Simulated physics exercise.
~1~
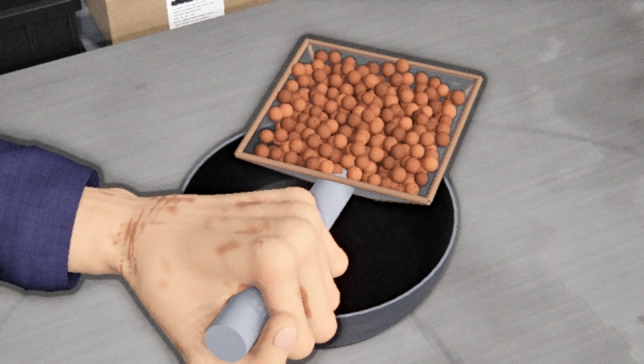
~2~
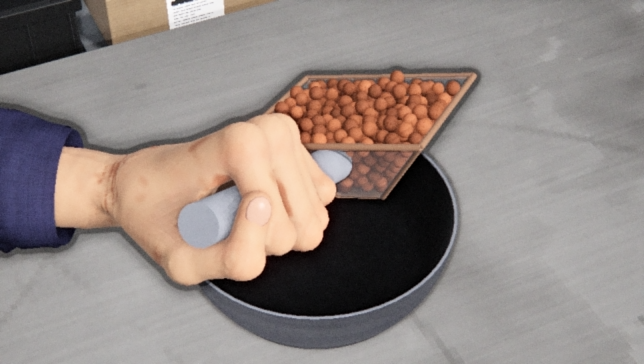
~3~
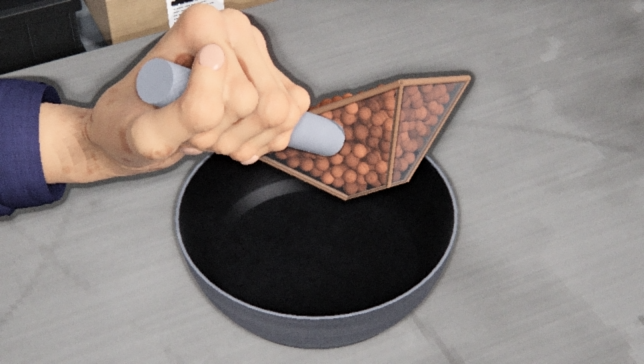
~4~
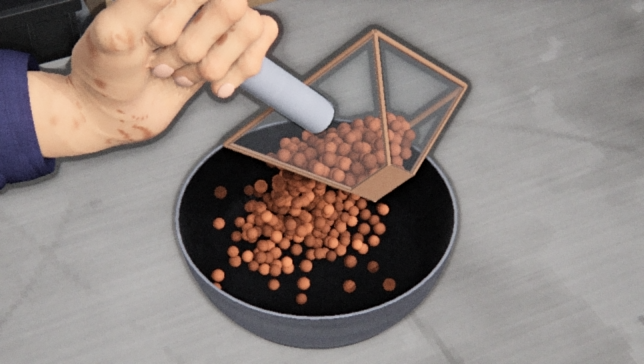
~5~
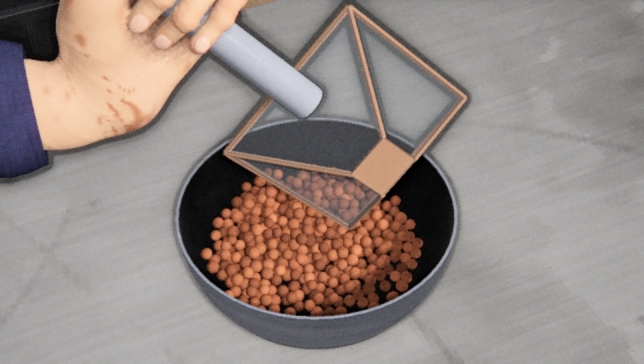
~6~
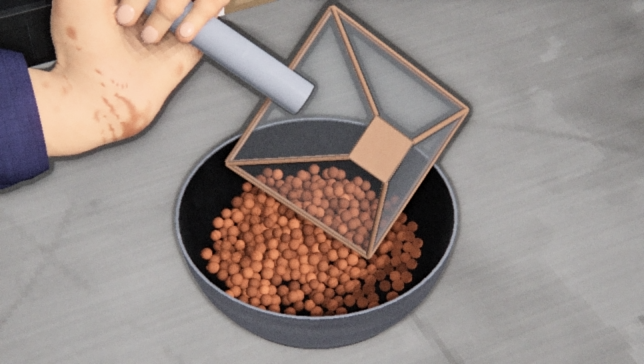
The footage shows a hand in a dark blue sleeve tilting a clear, copper-edged scoop of round orange-brown pellets over a black bowl on a grey surface. The pellets spill out and pile up in the bowl, and the emptied scoop ends tipped above them.
